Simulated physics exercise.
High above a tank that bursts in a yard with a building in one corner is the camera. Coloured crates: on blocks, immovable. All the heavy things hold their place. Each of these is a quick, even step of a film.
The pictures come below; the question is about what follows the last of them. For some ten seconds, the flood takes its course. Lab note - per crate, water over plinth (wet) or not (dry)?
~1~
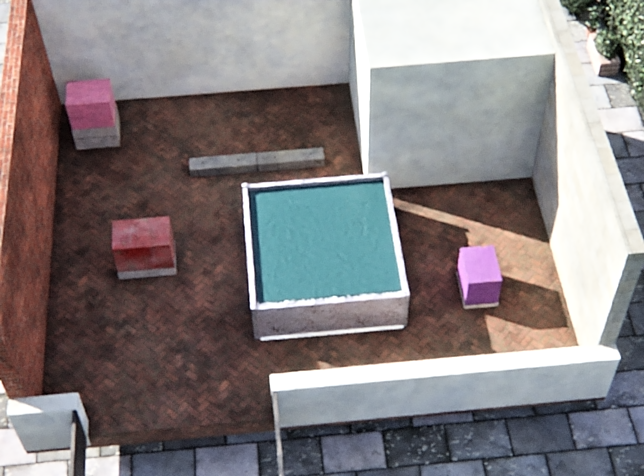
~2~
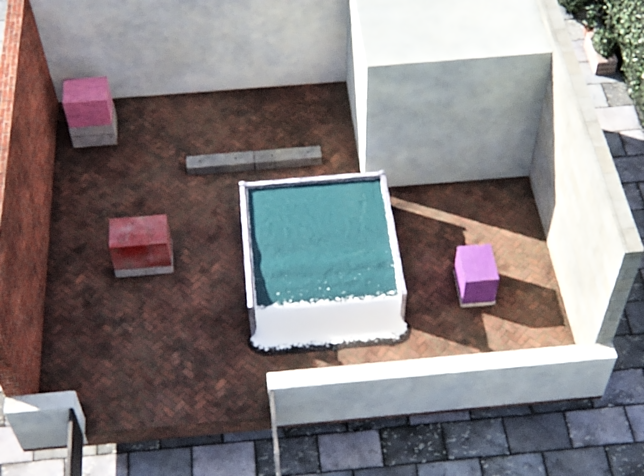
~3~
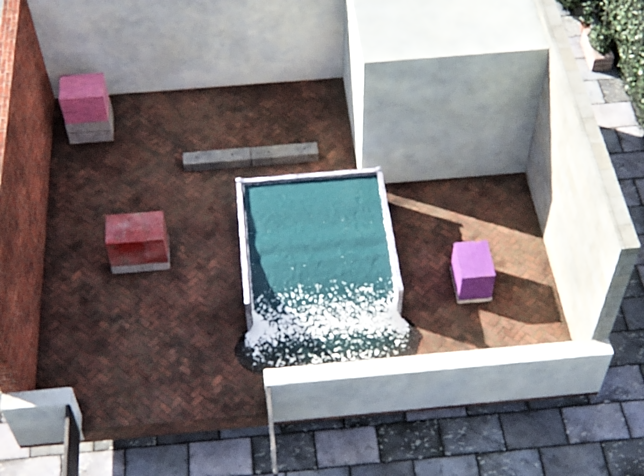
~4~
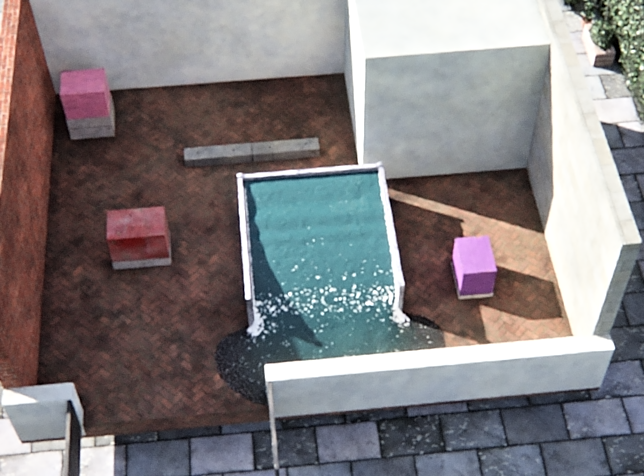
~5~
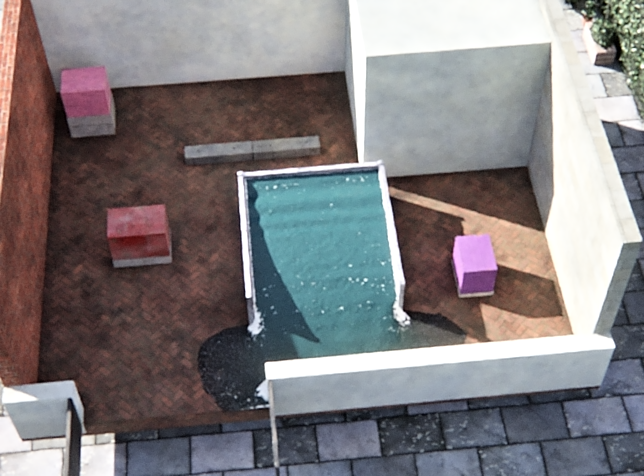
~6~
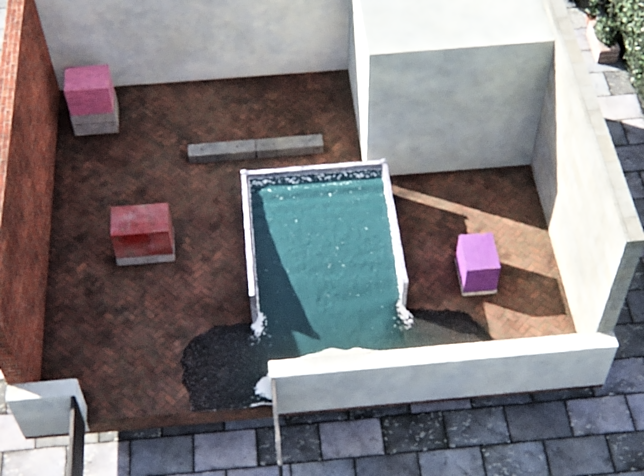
At the end, the pink crate is going to stay clear of the water; the red crate is going to stay clear of the water; the purple crate is going to be reached by the water.
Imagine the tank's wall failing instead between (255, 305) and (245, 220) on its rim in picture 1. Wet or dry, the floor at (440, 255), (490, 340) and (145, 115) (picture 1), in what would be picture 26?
Taken in turn, that's not reached, not reached, and finally reached.
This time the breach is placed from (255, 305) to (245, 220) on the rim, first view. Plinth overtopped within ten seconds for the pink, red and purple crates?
In that case the pink crate is never flooded, the red crate is flooded and the purple crate is never flooded.
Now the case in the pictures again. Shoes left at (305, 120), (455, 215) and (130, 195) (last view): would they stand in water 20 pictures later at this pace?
First spot clear, second spot swamped, third spot clear.
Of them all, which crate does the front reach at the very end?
I think it's the pink one.
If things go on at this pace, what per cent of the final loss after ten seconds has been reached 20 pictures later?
I'd put it near 60 in a hundred.
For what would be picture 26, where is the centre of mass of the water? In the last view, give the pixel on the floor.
The water's centre sits above (358, 295).
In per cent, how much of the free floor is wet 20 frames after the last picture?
About 45 per cent.
A moment on, water covers 15 % of the floor; the pink crate not reached, the red crate not reached, the purple crate not reached.
Next, water covers 30 % of the floor; the pink crate not reached, the red crate not reached, the purple crate water round its plinth.
Then, water covers 45 % of the floor; the pink crate not reached, the red crate water round its plinth, the purple crate water round its plinth.
Later, water covers 75 % of the floor; the pink crate water round its plinth, the red crate water round its plinth, the purple crate water round its plinth.
In the end, water covers 95 % of the floor; the pink crate stayed above the water, the red crate stayed above the water, the purple crate was topped.
